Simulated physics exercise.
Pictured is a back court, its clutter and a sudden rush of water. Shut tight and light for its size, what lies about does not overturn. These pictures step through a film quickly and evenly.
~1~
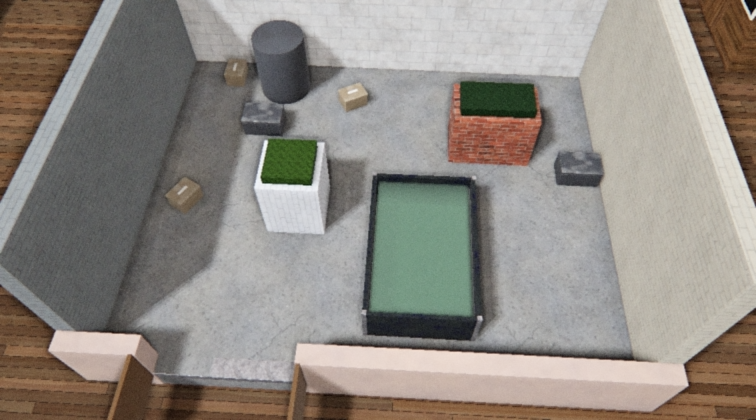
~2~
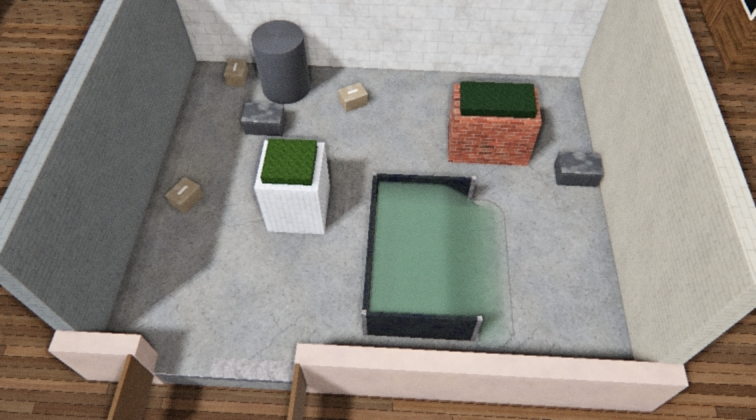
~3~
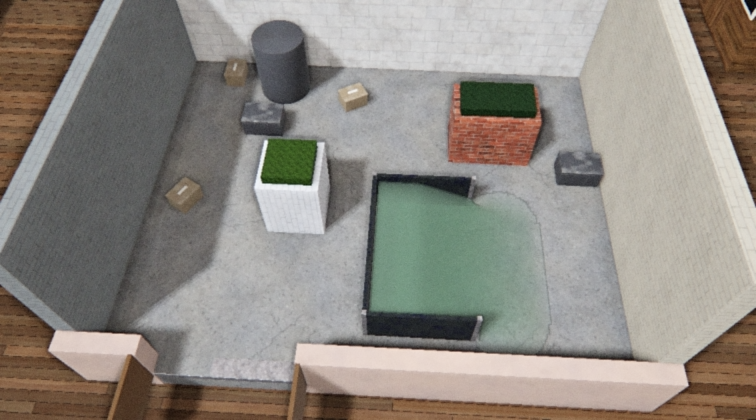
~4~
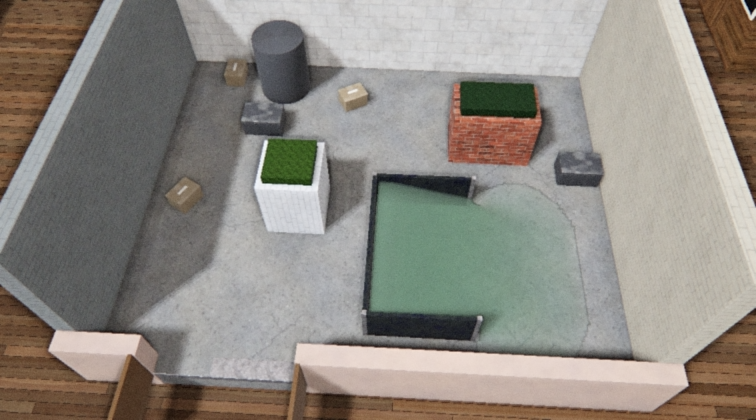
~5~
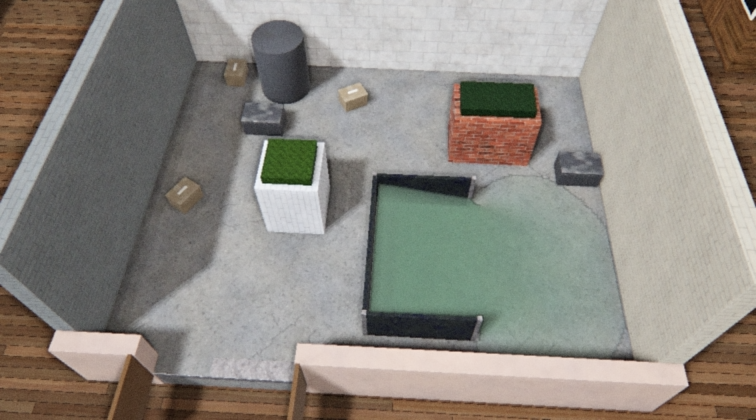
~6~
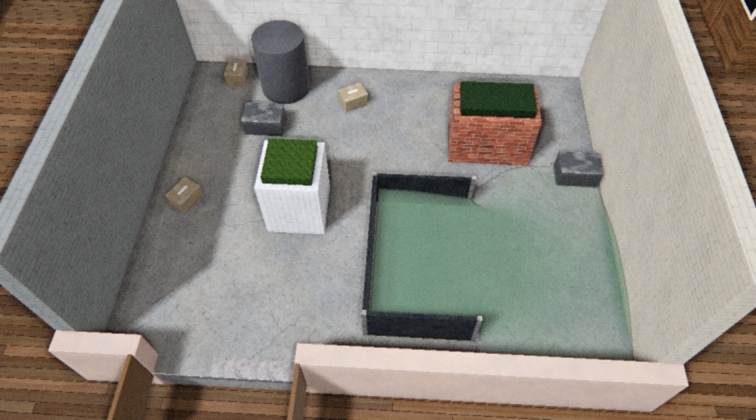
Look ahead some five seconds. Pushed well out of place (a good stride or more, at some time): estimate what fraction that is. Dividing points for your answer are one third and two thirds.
Answer: A share under one third.
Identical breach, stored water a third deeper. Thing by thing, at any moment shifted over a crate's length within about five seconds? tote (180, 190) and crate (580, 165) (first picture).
Taking them in order, didn't get there and then went the full length.
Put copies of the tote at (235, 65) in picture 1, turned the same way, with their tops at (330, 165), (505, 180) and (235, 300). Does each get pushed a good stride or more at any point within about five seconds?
Sequence: Doesn't go far, travels that far, doesn't go far.
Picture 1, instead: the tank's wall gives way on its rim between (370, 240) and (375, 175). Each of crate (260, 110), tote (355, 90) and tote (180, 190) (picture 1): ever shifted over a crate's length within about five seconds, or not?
Falls short, travels that far, falls short.
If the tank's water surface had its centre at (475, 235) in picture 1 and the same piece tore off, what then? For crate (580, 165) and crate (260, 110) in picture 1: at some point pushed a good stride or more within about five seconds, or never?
First one: Covered that distance; second one: Stayed short.
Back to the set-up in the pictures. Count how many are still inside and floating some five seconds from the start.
I make it 0.
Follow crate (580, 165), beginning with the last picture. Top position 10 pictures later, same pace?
Close to (548, 92).
A moment on, 0 of 5 are well off their spots; 0 afloat.
Next, 1 of 5 are well off their spots; 0 afloat.
Later, 1 of 5 are well off their spots; 0 afloat.
In the end, 1 of 5 are well off their spots, and 1 have been at some point; 0 afloat.
